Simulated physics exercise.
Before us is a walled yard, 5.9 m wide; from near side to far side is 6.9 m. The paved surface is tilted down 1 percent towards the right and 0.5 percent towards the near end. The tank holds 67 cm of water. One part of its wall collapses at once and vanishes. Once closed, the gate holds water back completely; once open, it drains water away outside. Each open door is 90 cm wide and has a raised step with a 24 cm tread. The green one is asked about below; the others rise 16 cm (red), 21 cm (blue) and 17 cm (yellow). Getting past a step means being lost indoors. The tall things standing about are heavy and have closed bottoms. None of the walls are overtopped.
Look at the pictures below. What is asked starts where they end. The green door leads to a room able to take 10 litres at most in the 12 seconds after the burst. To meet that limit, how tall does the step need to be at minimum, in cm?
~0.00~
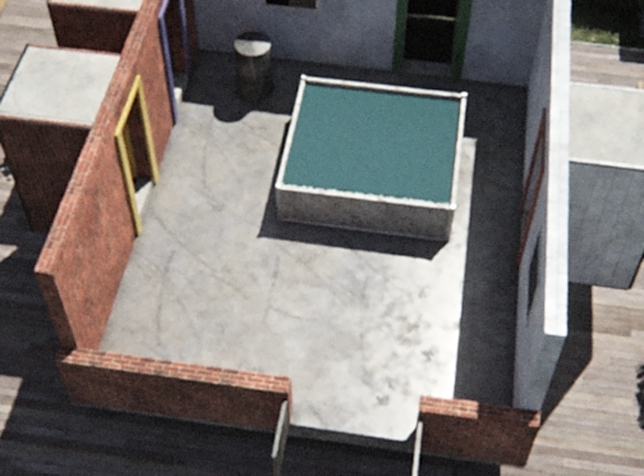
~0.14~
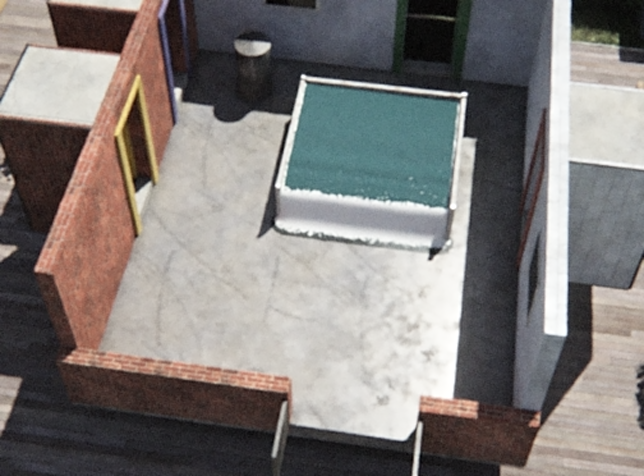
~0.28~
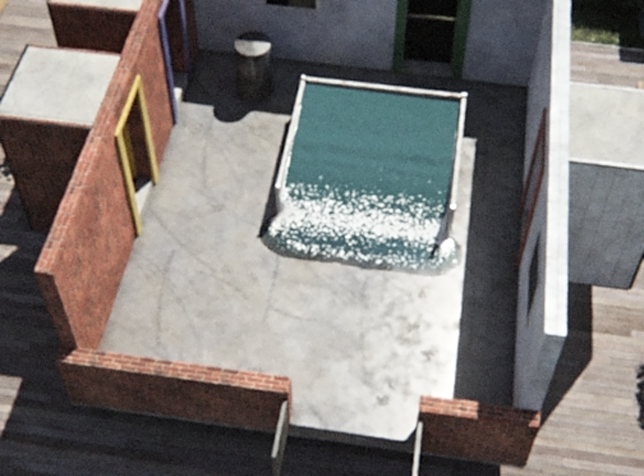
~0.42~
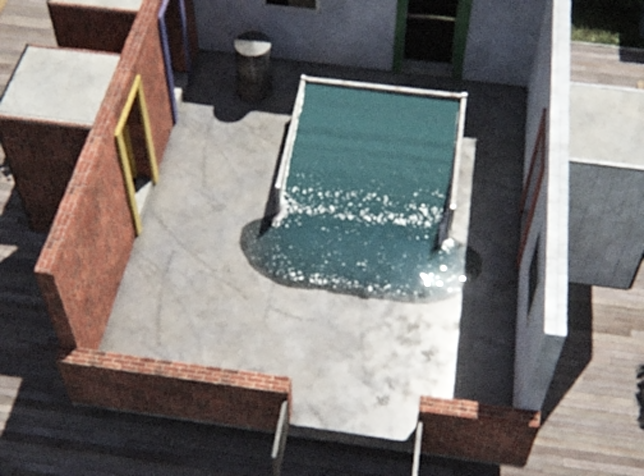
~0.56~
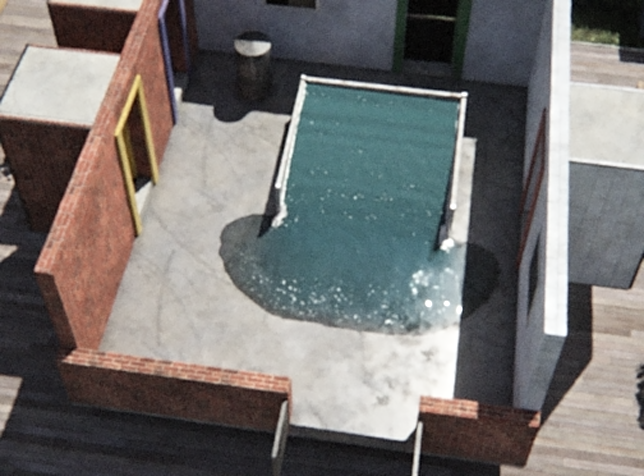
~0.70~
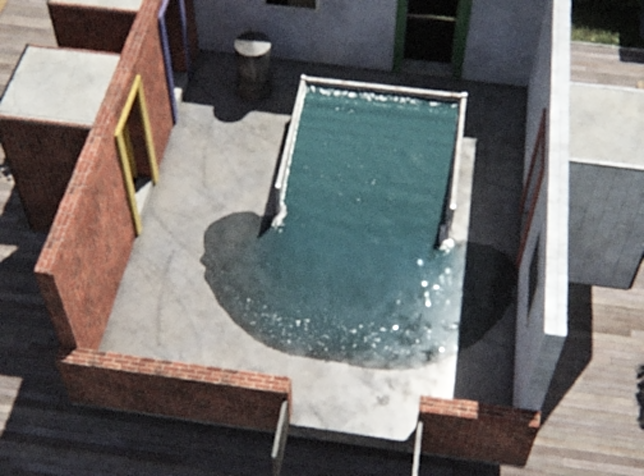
At least 6.5 cm or so.
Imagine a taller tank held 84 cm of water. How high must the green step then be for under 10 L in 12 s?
9.5 cm.
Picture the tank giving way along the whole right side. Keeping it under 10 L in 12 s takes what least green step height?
It should stand roughly 14.0 cm high.
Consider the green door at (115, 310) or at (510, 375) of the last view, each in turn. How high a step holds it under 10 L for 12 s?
First place around 16 cm, second around 25 cm.
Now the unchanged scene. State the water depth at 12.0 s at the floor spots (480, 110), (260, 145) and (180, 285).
Ordered as asked: 11, 6, 3 cm.
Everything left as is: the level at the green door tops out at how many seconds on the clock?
The depth peaks at about 10.5 seconds.
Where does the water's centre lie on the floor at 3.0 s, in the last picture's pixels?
I'd say around (340, 284).
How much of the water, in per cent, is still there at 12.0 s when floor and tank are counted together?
Roughly 54 %.
After 1.4 s water covers 45 % of the floor, deepest (32 cm) near (280, 406); it has not reached the green door.
After 3.0 s water covers 50 % of the floor, deepest (35 cm) near (90, 379); it has not reached the green door.
After 12.0 s water covers 100 % of the floor, deepest (12 cm) near (519, 117); 7 cm at the green door, 0 litres in over its 11 cm step.
At the green door as built, the water arrived by 7.3 s and peaked near 11 cm at 10.6 s.
Run again over the same 12 s with other heights there, 16 litres in over 5.5 cm, 4 litres over 7.5 cm. The limit of 10 litres is kept from about 6.5 cm up.
